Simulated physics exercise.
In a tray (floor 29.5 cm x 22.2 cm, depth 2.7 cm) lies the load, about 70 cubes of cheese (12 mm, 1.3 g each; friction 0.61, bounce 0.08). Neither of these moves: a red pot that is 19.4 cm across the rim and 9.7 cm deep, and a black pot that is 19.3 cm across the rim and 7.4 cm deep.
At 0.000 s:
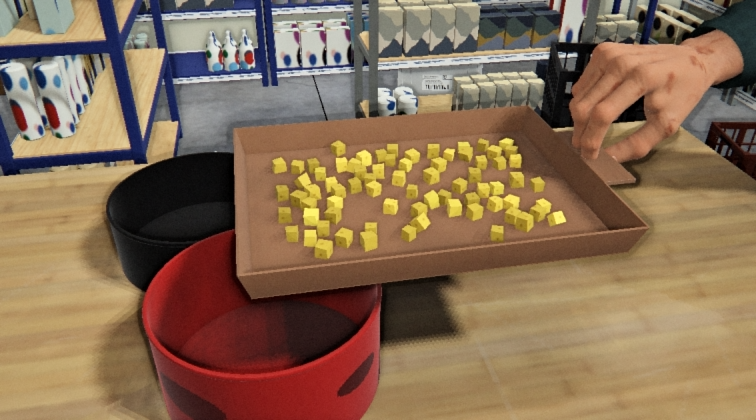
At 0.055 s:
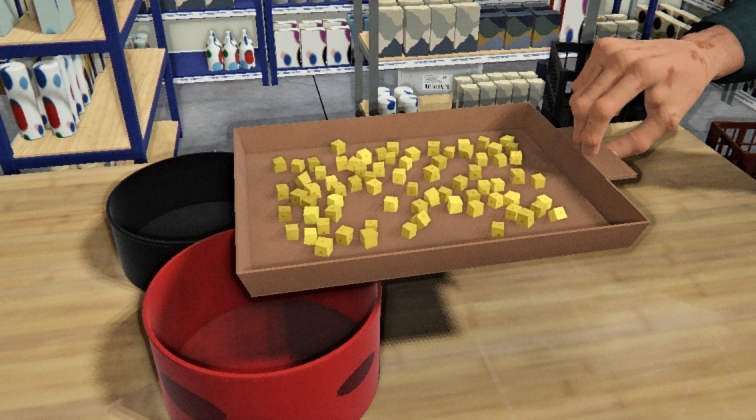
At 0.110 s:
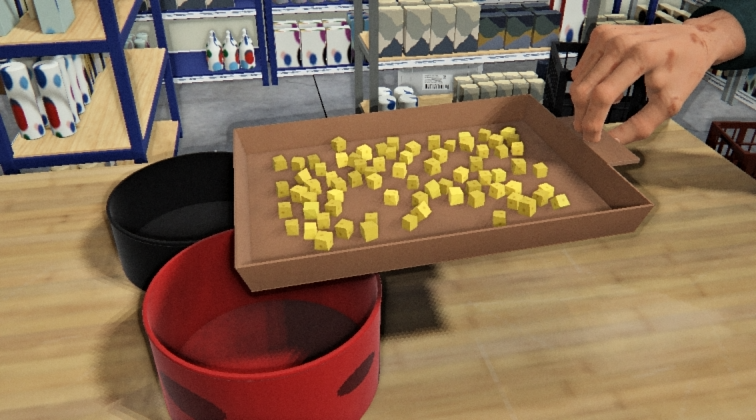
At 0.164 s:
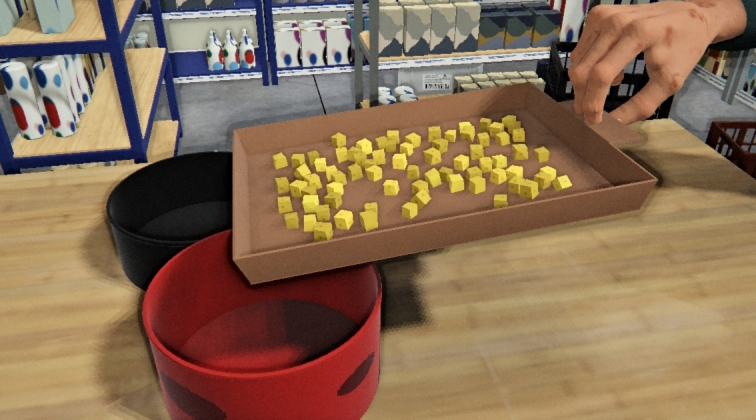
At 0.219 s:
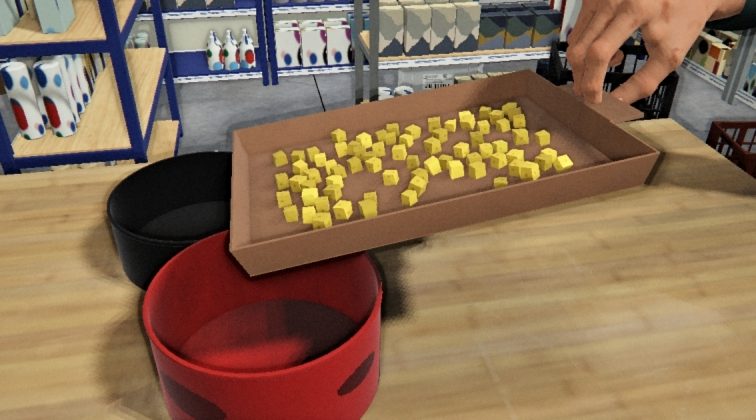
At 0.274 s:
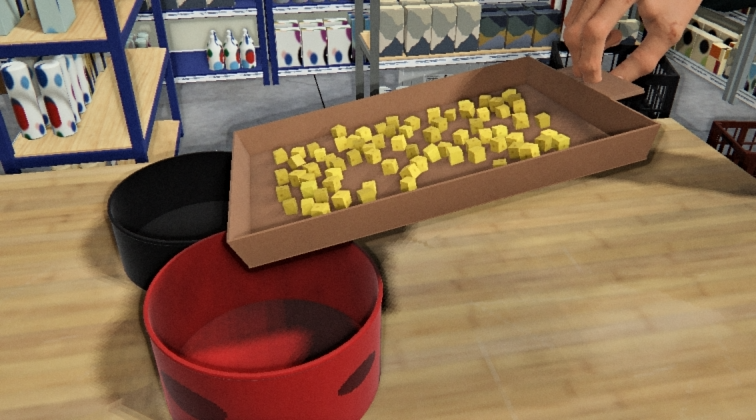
Tray of small yellow cubes tilting gradually as a hand raises its right end, beside still red and black pots.
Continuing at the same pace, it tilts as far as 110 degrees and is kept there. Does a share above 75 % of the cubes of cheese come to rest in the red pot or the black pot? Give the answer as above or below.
Answer: Above.
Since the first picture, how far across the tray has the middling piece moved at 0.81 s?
7 cm.
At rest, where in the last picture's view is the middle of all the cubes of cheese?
Somewhere around (195, 250) in the final picture.
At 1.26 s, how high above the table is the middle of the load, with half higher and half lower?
20 cm or thereabouts.
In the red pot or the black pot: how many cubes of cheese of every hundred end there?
It comes to roughly 95 per cent.
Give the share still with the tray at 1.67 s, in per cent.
Roughly 70 %.
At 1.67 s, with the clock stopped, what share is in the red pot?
I'd say near 0 per cent by that time.
After 0.81 s, tilt 46 degrees; tray 100 %; middle of all pieces on or above the table near (314, 92).
After 1.26 s, tilt 74 degrees; black pot 20 %, tray 80 %; middle of all pieces on or above the table near (242, 136).
After 1.67 s, tilt 99 degrees; black pot 30 %, tray 70 %; middle of all pieces on or above the table near (223, 152).
After 2.06 s, tilt 110 degrees; black pot 95 %, outside 5 %; middle of all pieces on or above the table near (196, 247).
In the end, at 3.4 s, black pot 95 %, outside 5 %.
